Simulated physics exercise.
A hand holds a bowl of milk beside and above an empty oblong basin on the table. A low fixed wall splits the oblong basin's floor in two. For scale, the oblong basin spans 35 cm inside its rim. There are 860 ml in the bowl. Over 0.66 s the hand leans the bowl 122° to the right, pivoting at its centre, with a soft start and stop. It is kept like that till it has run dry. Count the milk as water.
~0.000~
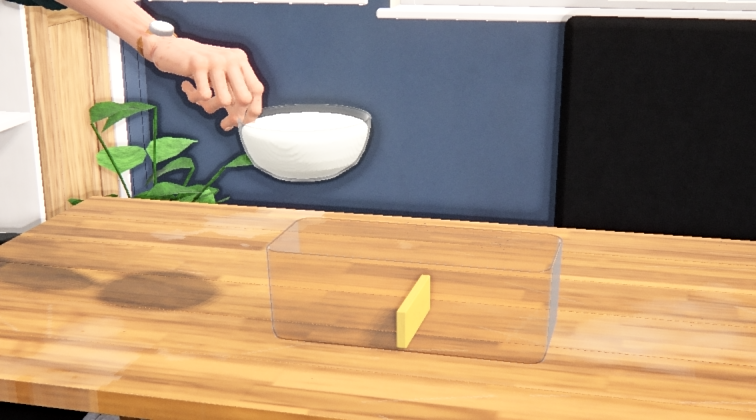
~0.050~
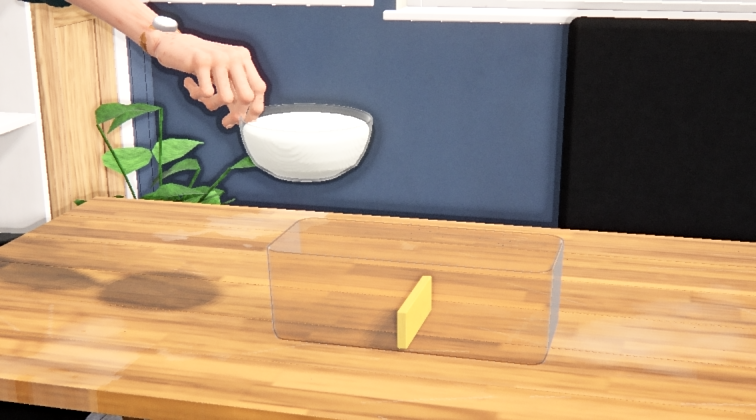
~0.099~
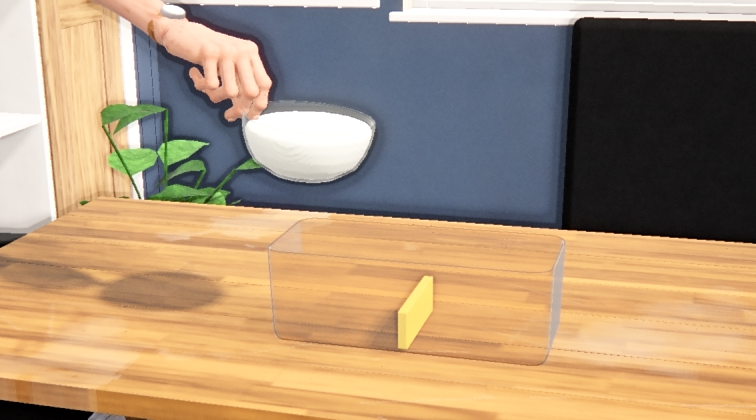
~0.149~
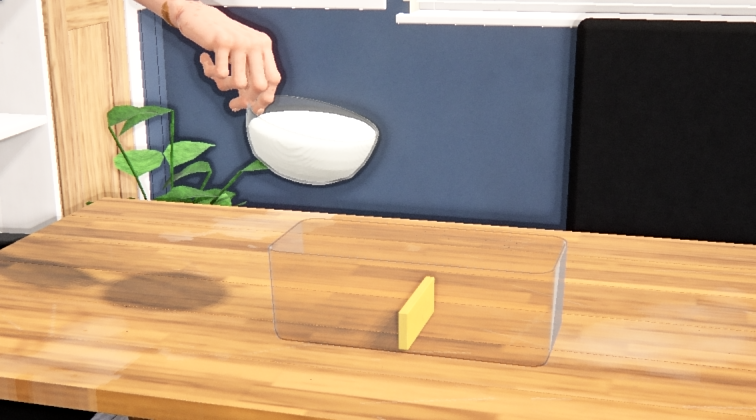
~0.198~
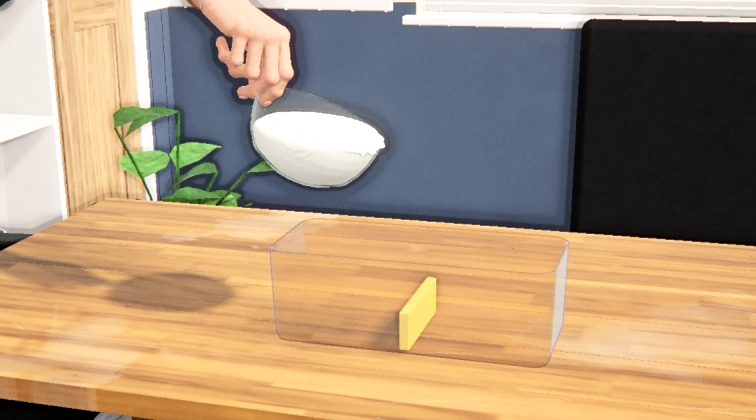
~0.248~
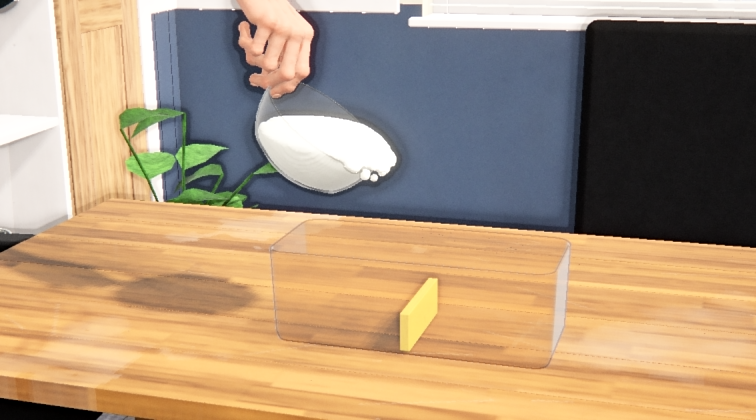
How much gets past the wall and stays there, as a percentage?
The far part has some 35 per cent.
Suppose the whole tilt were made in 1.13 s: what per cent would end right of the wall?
In that case some 50 per cent.
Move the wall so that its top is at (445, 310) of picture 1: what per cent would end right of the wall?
In that case some 30 per cent.
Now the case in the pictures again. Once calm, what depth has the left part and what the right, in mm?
Some 24 mm on the left and 14 mm on the right.
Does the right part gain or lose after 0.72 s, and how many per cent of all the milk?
It goes up by about 4.
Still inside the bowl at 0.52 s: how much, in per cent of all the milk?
About 4 per cent.
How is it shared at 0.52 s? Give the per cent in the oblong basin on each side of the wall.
Some 48 per cent left and 34 right.
By 0.52 s the tilt is 109° and 4 per cent is still to pour, 47 is left of the wall and 33 right of it.
By 0.72 s the tilt is 122° and 0 per cent is still to pour, 55 is left of the wall and 31 right of it.
By 0.93 s the tilt is 122° and 0 per cent is still to pour, 58 is left of the wall and 35 right of it.
By 1.16 s the tilt is 122° and 0 per cent is still to pour, 59 is left of the wall and 35 right of it.
At rest 59 per cent lies left of the wall, 35 right of it and 6 outside.
